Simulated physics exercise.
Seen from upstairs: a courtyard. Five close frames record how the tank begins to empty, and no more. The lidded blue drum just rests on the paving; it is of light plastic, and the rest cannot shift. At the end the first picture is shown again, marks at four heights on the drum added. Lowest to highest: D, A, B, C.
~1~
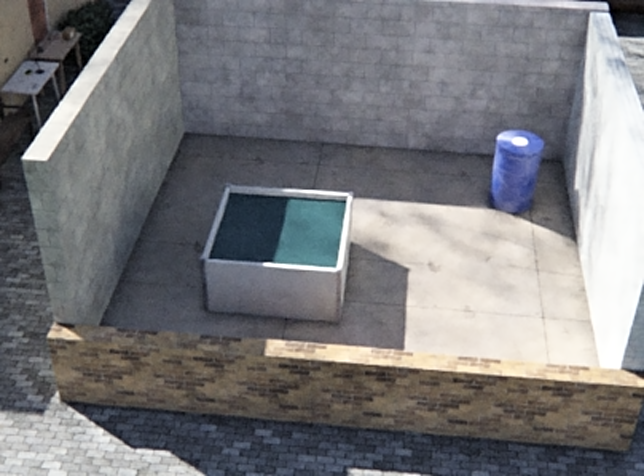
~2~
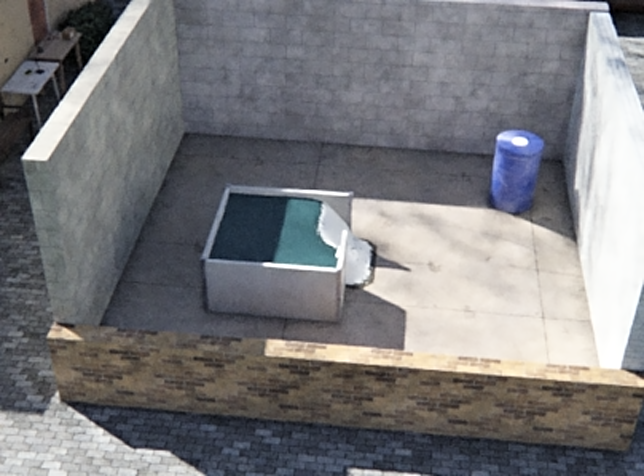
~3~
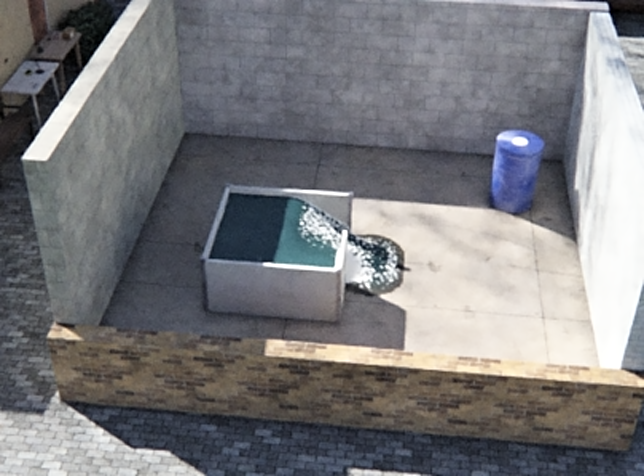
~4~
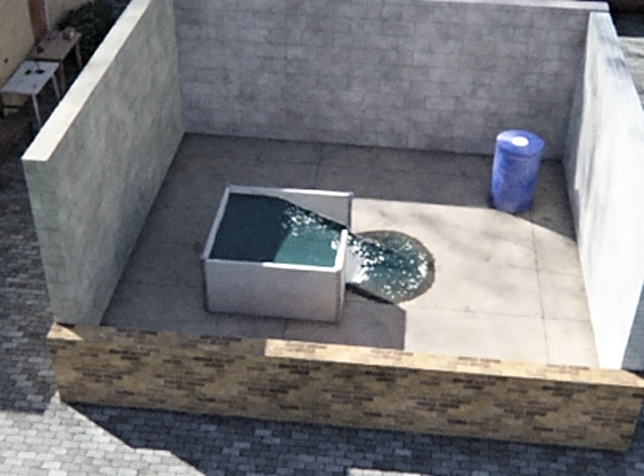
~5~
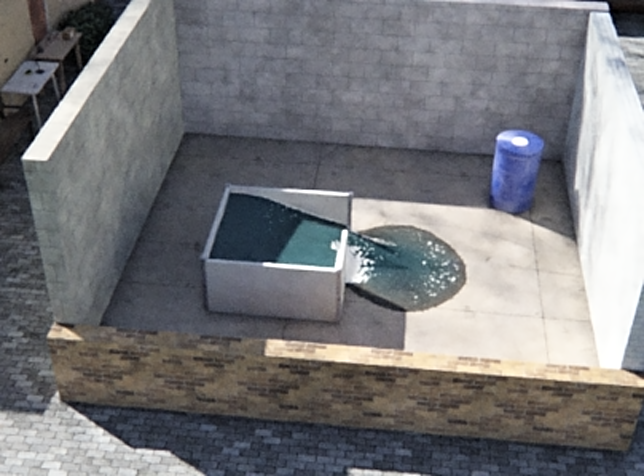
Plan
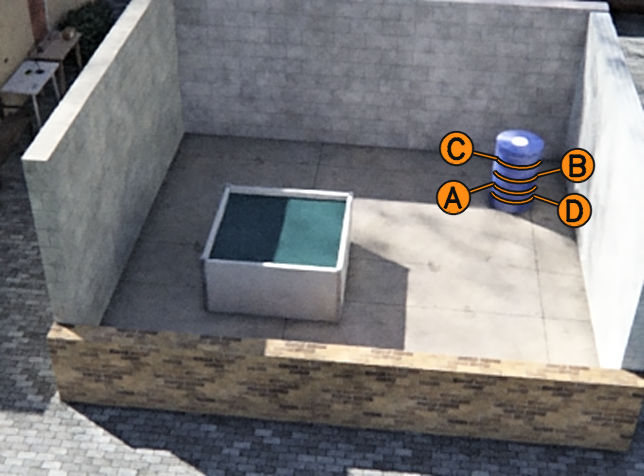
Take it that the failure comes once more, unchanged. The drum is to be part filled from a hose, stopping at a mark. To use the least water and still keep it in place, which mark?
Take D.
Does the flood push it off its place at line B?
No, not at all.
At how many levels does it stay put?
All four.
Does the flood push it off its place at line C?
No.
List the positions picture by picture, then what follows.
Lid of the blue drum at (520, 142); tank full, its middle at (281, 231).
Water covers 1 % of the ground and is seen nearest the drum at (367, 247).
Water covers 3 % of the ground and is seen nearest the drum at (398, 251).
Water covers 5 % of the ground and is seen nearest the drum at (423, 250).
Lid of the blue drum at (520, 142); water covers 7 % of the ground and is seen nearest the drum at (439, 242).
On the marked copy, A at (515, 193); B at (517, 181); C at (519, 167); D at (513, 202); from the bottom up D, A, B, C.
Choosing A, it does not move.
Choosing B, it does not move.
Choosing C, it does not move.
Choosing D, it does not move.
